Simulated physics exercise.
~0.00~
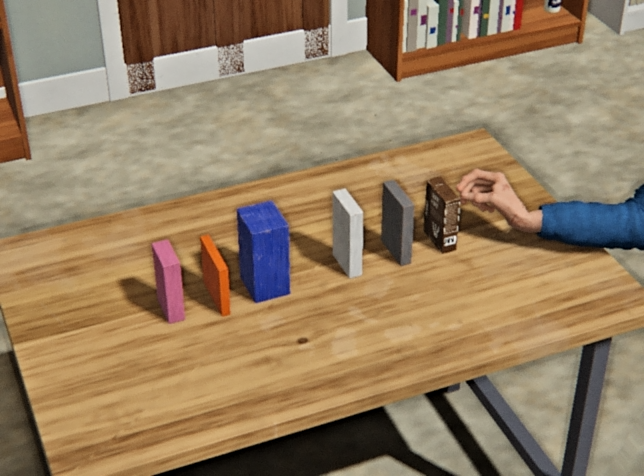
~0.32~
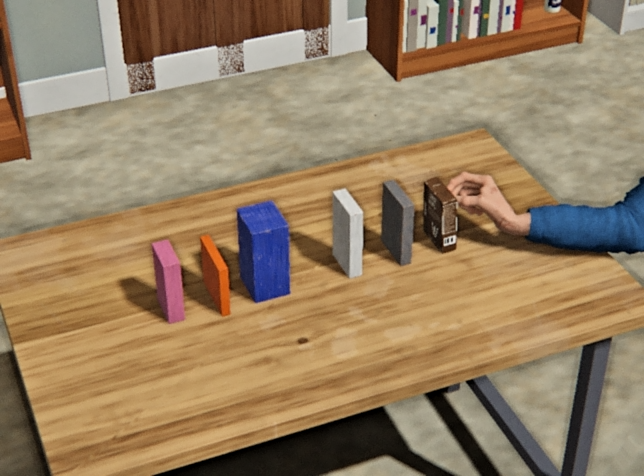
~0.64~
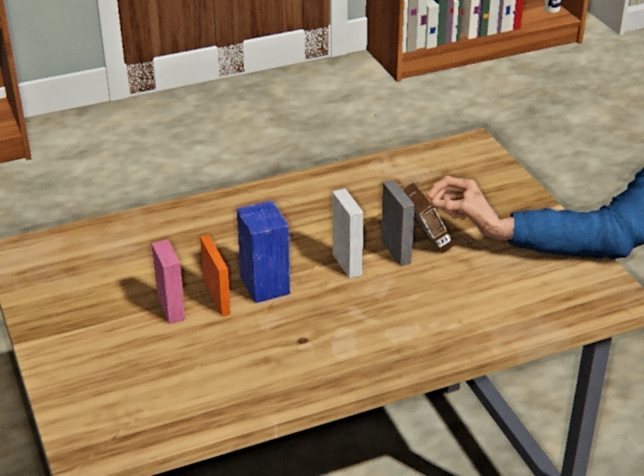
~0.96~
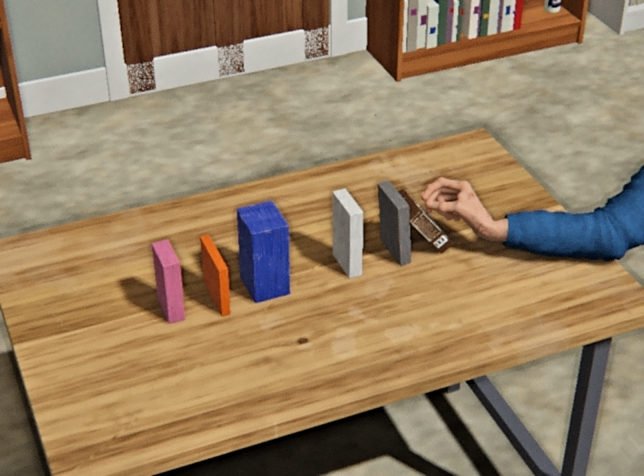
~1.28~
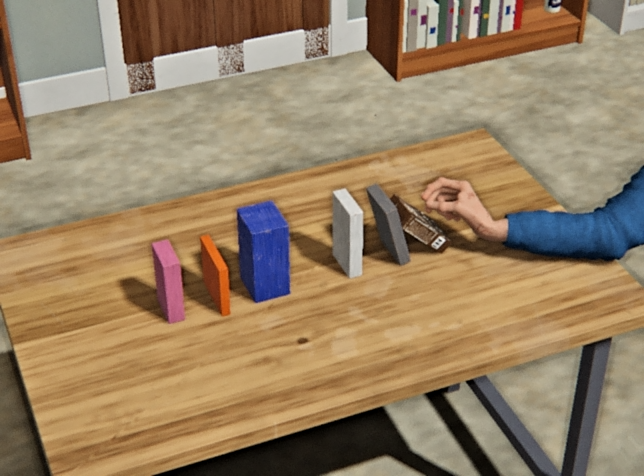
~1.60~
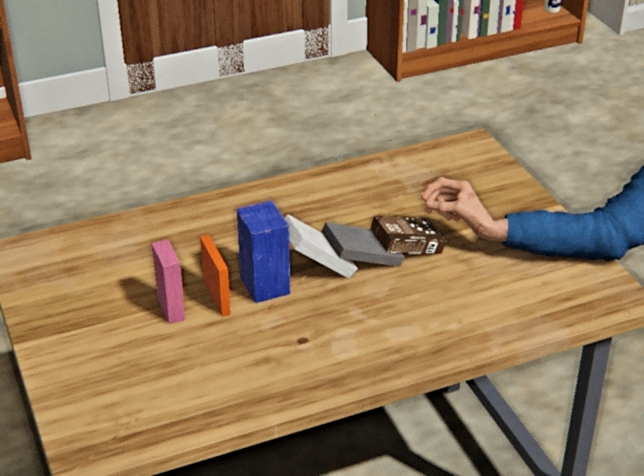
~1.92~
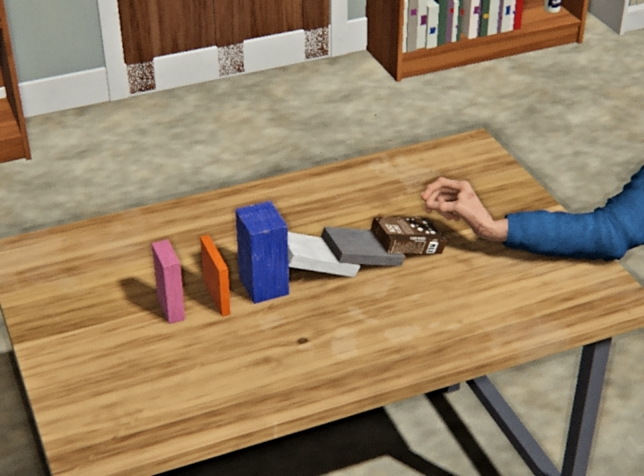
A hand tips a brown packet leftward, toppling the grey block and white board, while blue, orange and pink pieces stay upright.
